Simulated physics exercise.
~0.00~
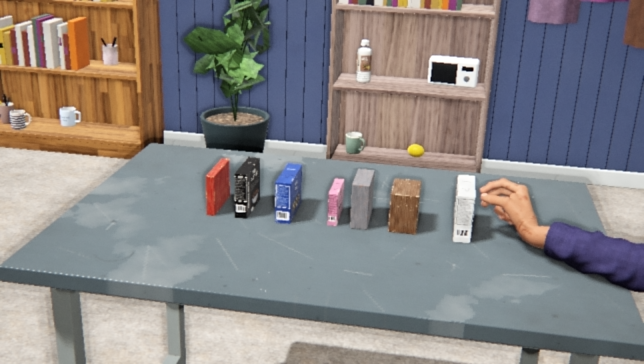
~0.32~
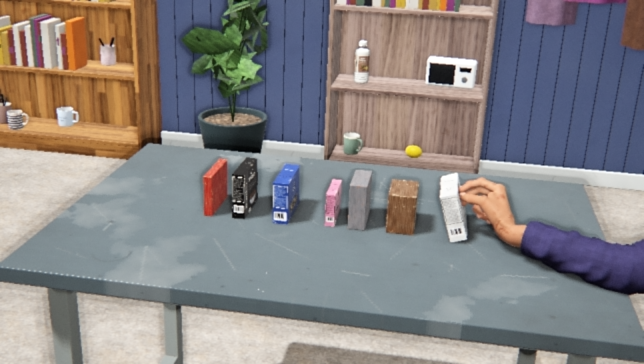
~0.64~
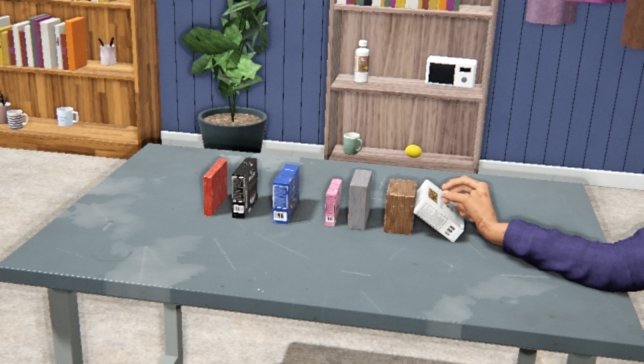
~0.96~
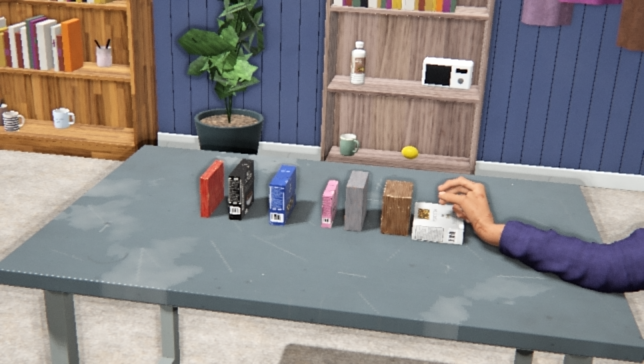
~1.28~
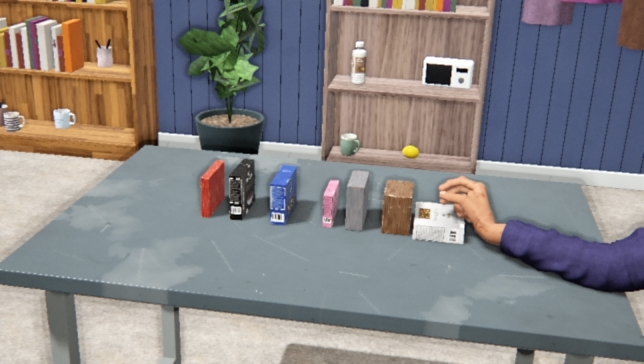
In the video, a hand at the right of a row of upright boxes and blocks on a grey table tips the white packet leftward until it lies on its side beside the brown block, while the red, black, blue, pink, grey and brown pieces all stay standing.
